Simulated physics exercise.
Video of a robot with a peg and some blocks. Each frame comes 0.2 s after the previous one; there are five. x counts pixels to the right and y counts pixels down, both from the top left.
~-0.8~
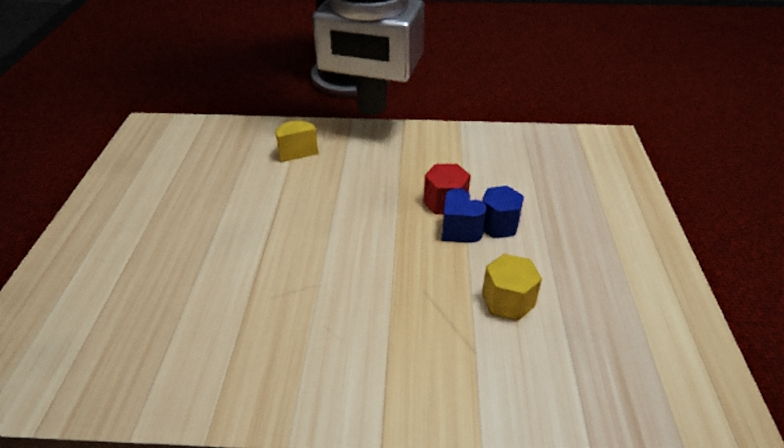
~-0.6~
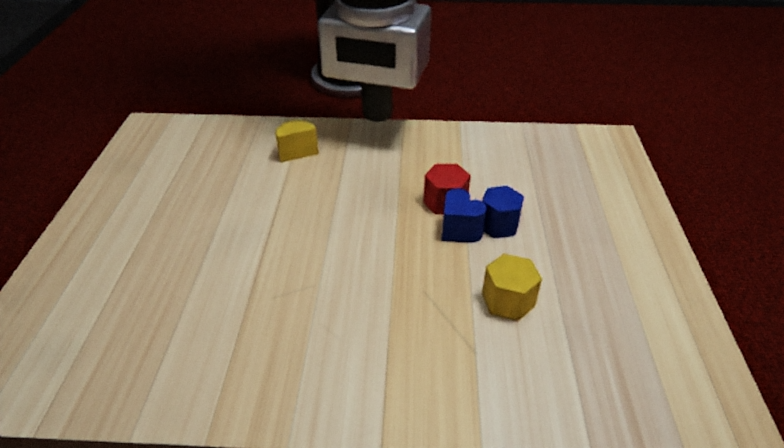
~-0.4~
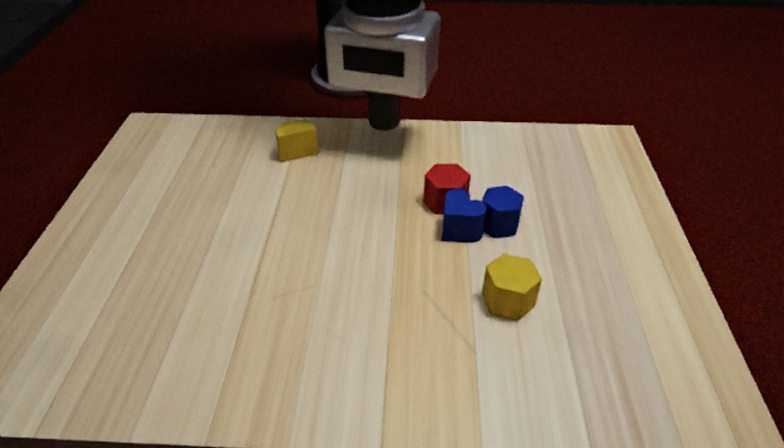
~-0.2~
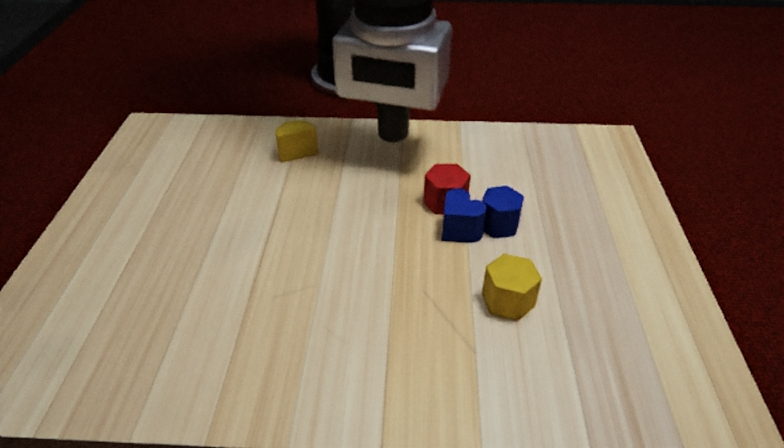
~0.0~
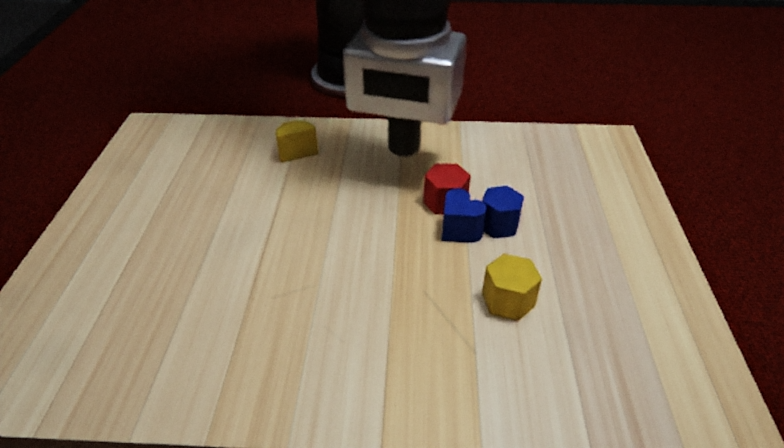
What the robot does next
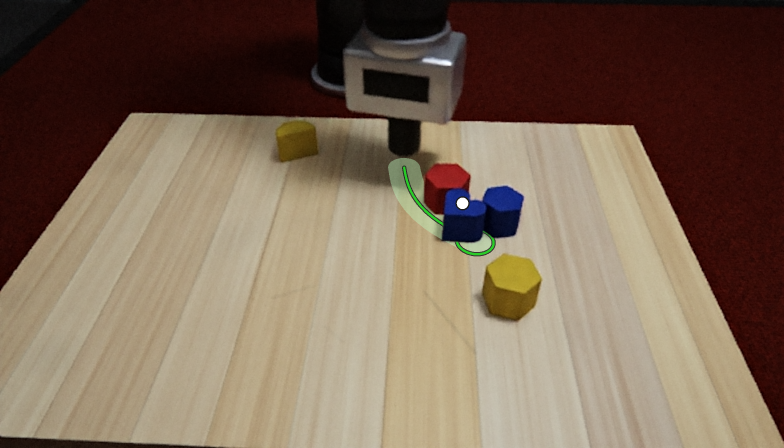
At first, a robot's dark peg hangs near the far edge of a wooden board holding a red hexagon, a blue heart, a blue hexagon and two yellow blocks. The arm then moves the peg gradually nearer and slightly right, closer to the red hexagon, while every block stays still.
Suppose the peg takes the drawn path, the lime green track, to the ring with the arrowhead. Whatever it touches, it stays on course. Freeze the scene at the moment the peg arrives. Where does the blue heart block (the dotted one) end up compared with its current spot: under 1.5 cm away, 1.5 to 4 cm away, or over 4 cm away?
My answer is that it shifts over 4 cm.
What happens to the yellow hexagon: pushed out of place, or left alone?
It stays put.
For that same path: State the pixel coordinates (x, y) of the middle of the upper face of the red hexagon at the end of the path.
At (480, 184).
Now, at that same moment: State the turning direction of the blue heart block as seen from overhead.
Looking down on the board, it turns clockwise.
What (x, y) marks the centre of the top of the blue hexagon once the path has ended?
My best guess is (526, 201).
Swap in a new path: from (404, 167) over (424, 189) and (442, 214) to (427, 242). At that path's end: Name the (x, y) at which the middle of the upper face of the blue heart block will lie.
Around pixel (479, 224).
Path on the board, from (404, 167) through (412, 194) and (436, 220) to (475, 241); the dot is on the blue heart block.
The first path, step by step. One third of the way, peg (413, 175); nothing pushed yet.
Two thirds of the way, peg (438, 201); red hexagon (473, 183), turned 55° anticlockwise; blue heart block (475, 211), turned 55° clockwise; blue hexagon (511, 200), turned 25° anticlockwise.
At the end, peg (478, 222); red hexagon (480, 184), turned 75° anticlockwise; blue heart block (513, 228), turned 20° clockwise; blue hexagon (526, 201), turned 40° anticlockwise; yellow hexagon in place.
